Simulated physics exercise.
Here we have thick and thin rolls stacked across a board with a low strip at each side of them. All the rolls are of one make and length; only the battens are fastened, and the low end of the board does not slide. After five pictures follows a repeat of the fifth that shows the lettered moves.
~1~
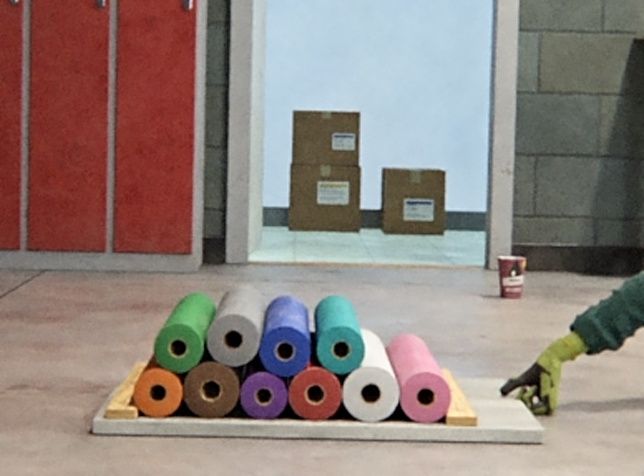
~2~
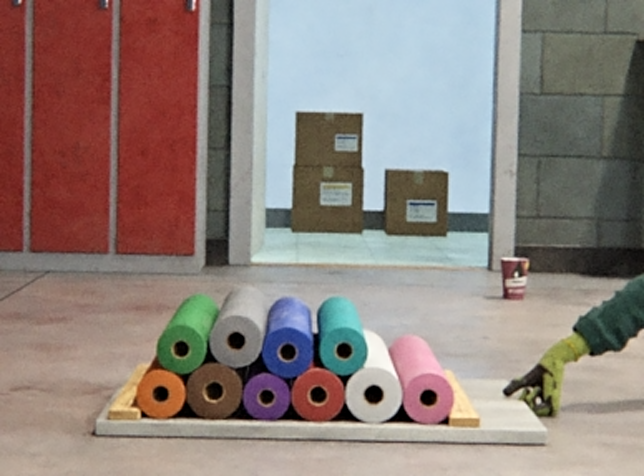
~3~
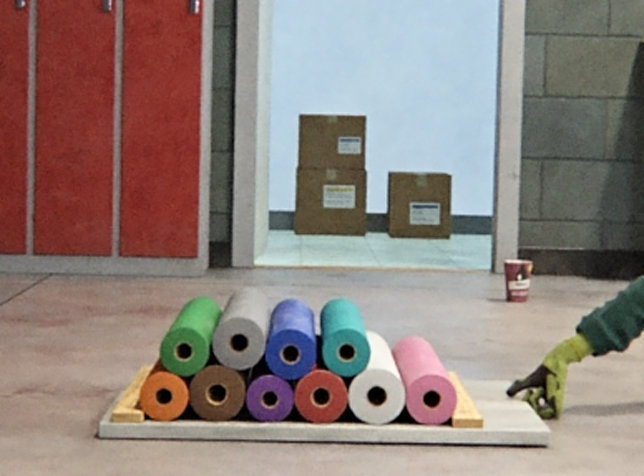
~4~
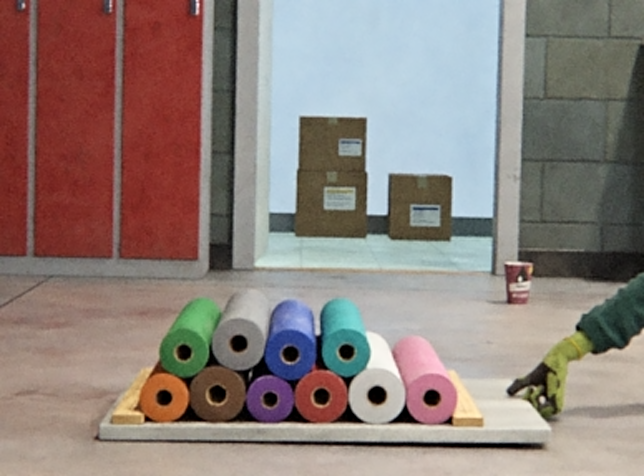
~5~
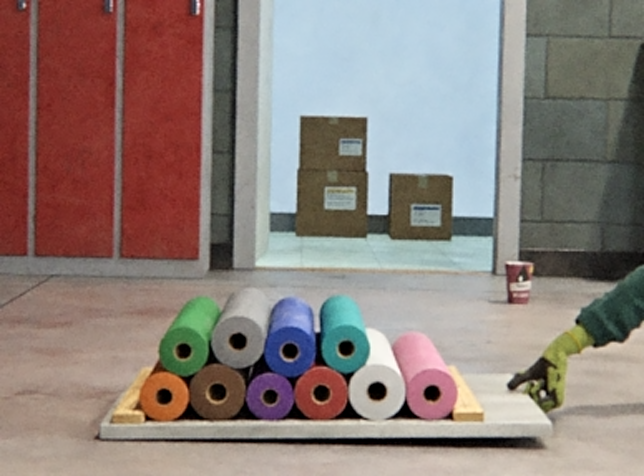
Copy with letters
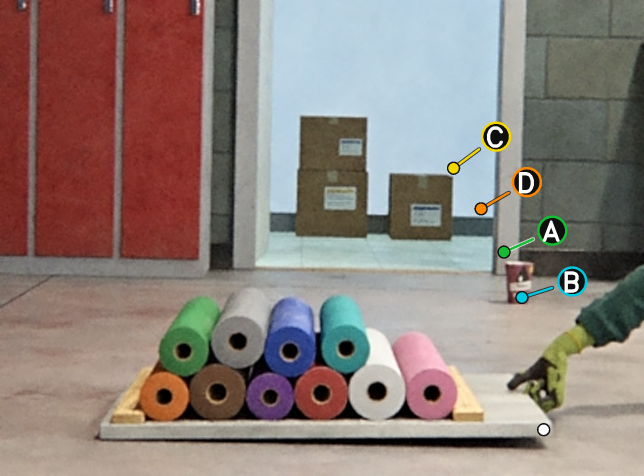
A yellow-green-gloved hand in a dark green sleeve stays at the right end of a pale board while the camera drifts slightly left, then raises that end very slightly, the rolls keeping their places. Four coloured rolls rest on six more between wooden battens, green at upper left, pink at lower right. Seen from the front, the concrete-floored room has red lockers left, boxes beyond a central doorway and a cup right.
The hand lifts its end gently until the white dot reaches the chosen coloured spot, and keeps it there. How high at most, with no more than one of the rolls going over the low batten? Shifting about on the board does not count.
Raise it to B.
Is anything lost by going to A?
At A: Yes.
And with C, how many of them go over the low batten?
With C, ten.
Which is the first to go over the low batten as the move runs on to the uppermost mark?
First is the green one.
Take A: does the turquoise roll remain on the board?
Yes, with A.
On the marked copy, A at (504, 252); B at (522, 298); C at (454, 168); D at (481, 209); the white dot at (544, 430).
Following B. Soon after the start, board at 14°.
Later, board at 19°.
In the end, board at 19°, none over the low batten.
As for the rest, A three over the low batten (blue, grey, green); C ten over the low batten; D ten over the low batten.
